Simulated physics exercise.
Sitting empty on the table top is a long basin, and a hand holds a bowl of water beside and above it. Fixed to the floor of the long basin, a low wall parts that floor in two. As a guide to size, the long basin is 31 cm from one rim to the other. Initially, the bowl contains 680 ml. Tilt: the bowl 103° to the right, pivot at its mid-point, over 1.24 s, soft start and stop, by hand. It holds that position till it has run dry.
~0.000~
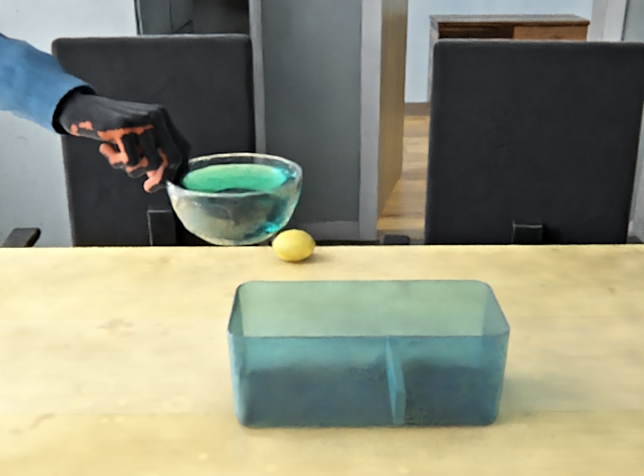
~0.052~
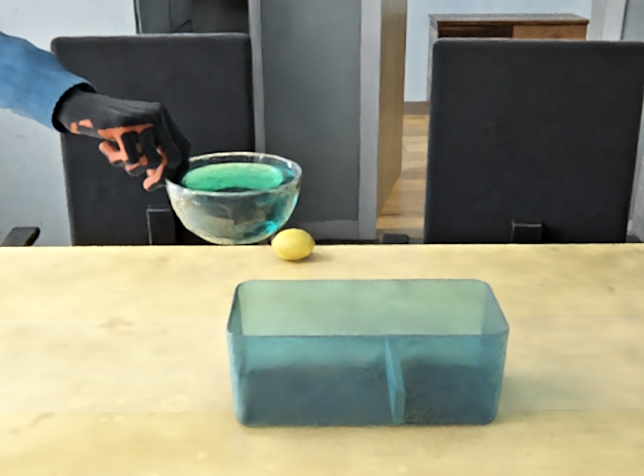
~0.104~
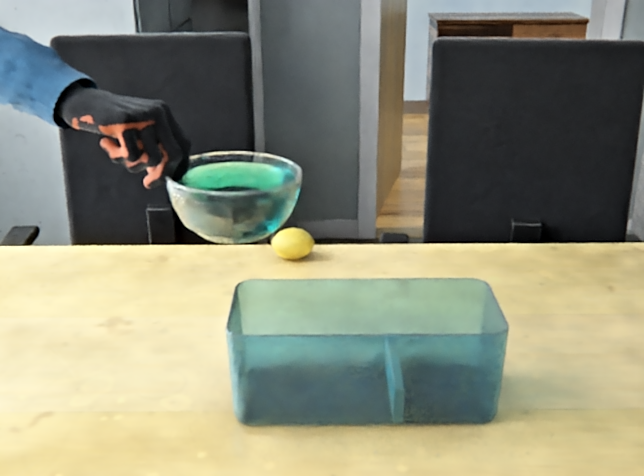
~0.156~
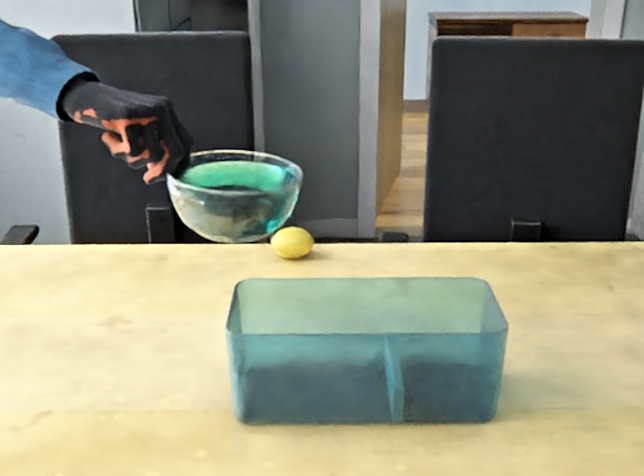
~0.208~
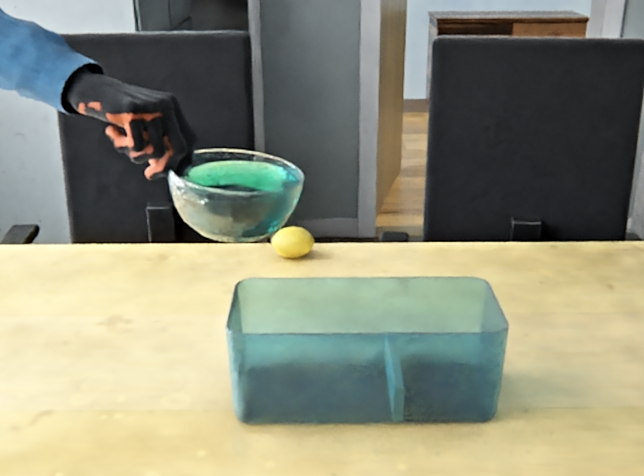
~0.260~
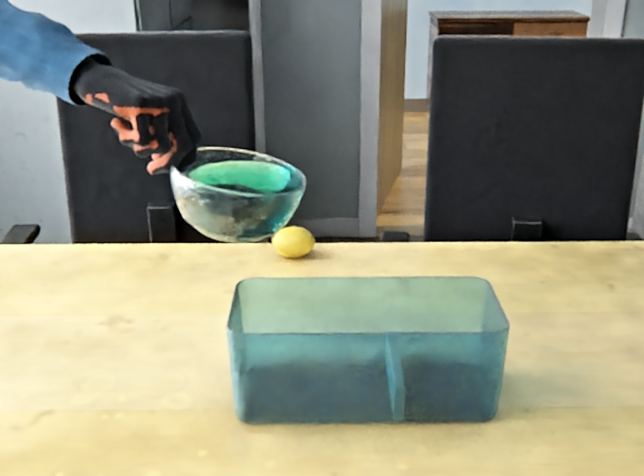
At a wooden table, a gloved hand held a glass bowl of green water near a yellow ball, above and beside an empty, divided blue basin, then slowly tilted it slightly to the right.
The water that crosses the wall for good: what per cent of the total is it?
It is about 2 per cent of the total.
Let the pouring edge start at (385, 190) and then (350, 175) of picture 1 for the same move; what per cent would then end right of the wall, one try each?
The first try gives 80 percent and the second 65 percent.
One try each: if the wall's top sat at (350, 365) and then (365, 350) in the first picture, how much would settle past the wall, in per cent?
I'd say 65 percent on the first go, 40 percent on the next.
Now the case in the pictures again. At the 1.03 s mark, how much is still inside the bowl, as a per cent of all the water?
Remaining share: Approx. 3 %.
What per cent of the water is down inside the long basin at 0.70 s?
Fraction in basin: Approx. 22%.
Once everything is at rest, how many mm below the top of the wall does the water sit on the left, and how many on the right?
Left 18 mm, right 44 mm.
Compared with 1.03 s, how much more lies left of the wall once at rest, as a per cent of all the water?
I'd say near 8 percent.
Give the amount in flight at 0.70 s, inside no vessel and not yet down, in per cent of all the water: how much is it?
Near 34 per cent at that time.
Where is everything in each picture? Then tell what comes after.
In the first frame, it leans 0°; its right rim is at (301, 175); the water meets the walls at (173, 181) and (299, 180); the long basin's rim runs from (233, 309) to (499, 308); the wall's top is at (395, 362).
In the second frame, it leans 0°; its right rim is at (301, 174); the water meets the walls at (172, 180) and (298, 180).
In the third frame, it leans 2°; its right rim is at (301, 175); the water meets the walls at (172, 179) and (298, 180).
In the fourth frame, it leans 4°; its right rim is at (302, 176); the water meets the walls at (173, 177) and (298, 179).
In the fifth frame, it leans 7°; its right rim is at (303, 179); the water meets the walls at (174, 177) and (300, 180).
In the sixth frame, it leans 11°; its right rim is at (305, 183); the water meets the walls at (177, 177) and (303, 180).
After 0.70 s the tilt is 62° and 45 per cent is still to pour, 22 is left of the wall and 0 right of it.
After 1.03 s the tilt is 96° and 3 per cent is still to pour, 89 is left of the wall and 1 right of it.
After 1.37 s the tilt is 103° and 0 per cent is still to pour, 97 is left of the wall and 2 right of it.
After 1.74 s the tilt is 103° and 0 per cent is still to pour, 97 is left of the wall and 2 right of it.
In the end 97 per cent lies left of the wall, 2 right of it and 1 outside.
